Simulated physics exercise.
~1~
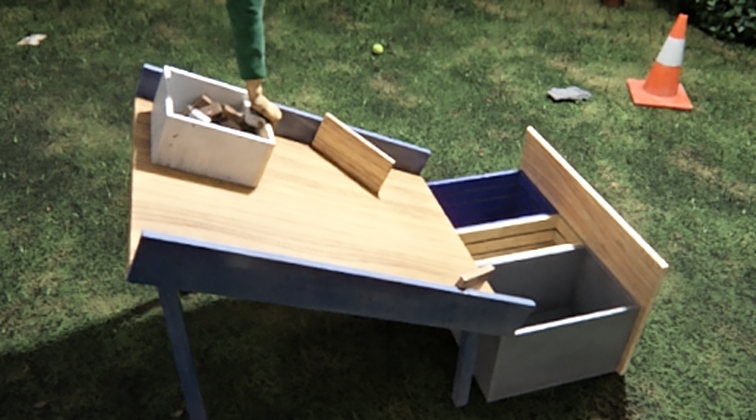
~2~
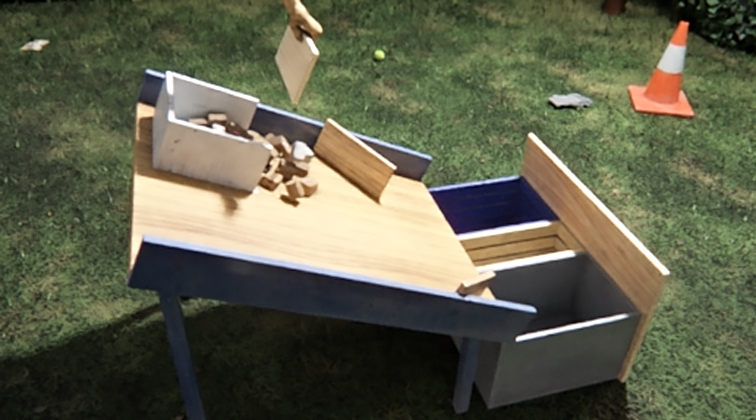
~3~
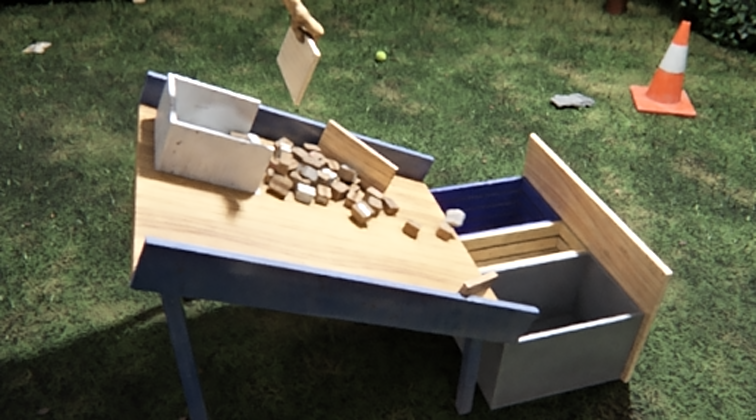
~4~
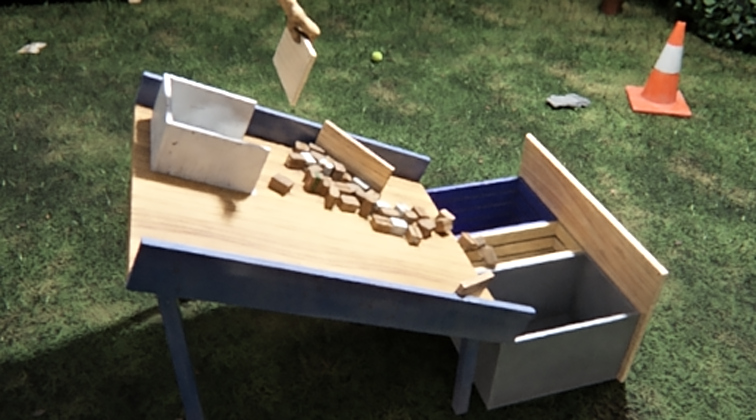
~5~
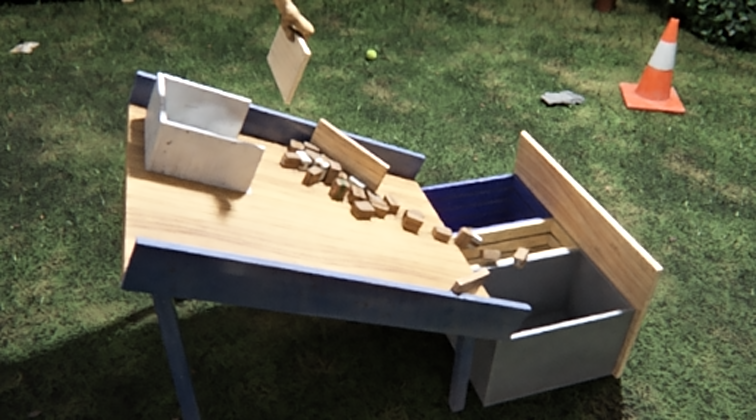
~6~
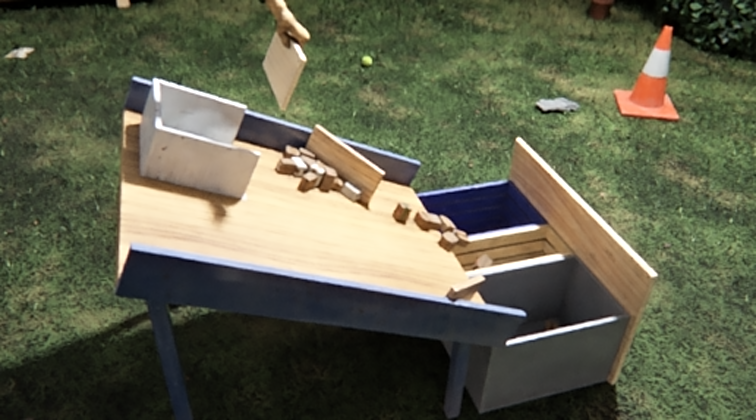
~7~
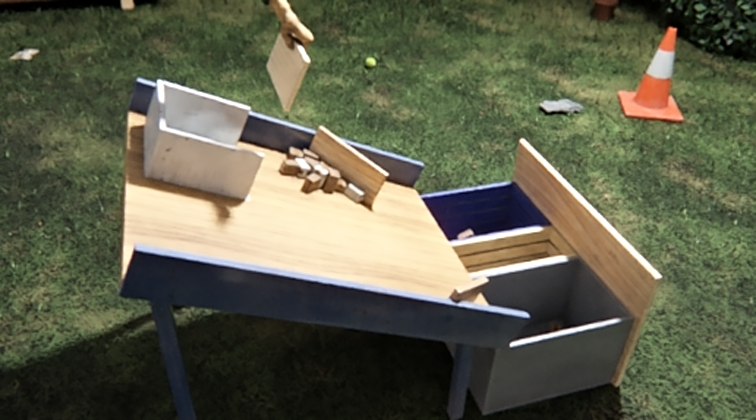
A hand lifts a thin wooden gate from a white pen of small brown blocks at the upper left of a sloping wooden table, seen from above on a sunny lawn. Blue rails edge the table, two small angled boards stand part-way down, and blue, wooden and grey bins wait at the lower right, with an orange cone behind. The blocks spill out, tumble rightward and bunch against the upper board. Many stream on past it and drop off the low end into the bins. Finally the pen is empty, and a cluster stays stuck behind the upper board while the gate hangs above.
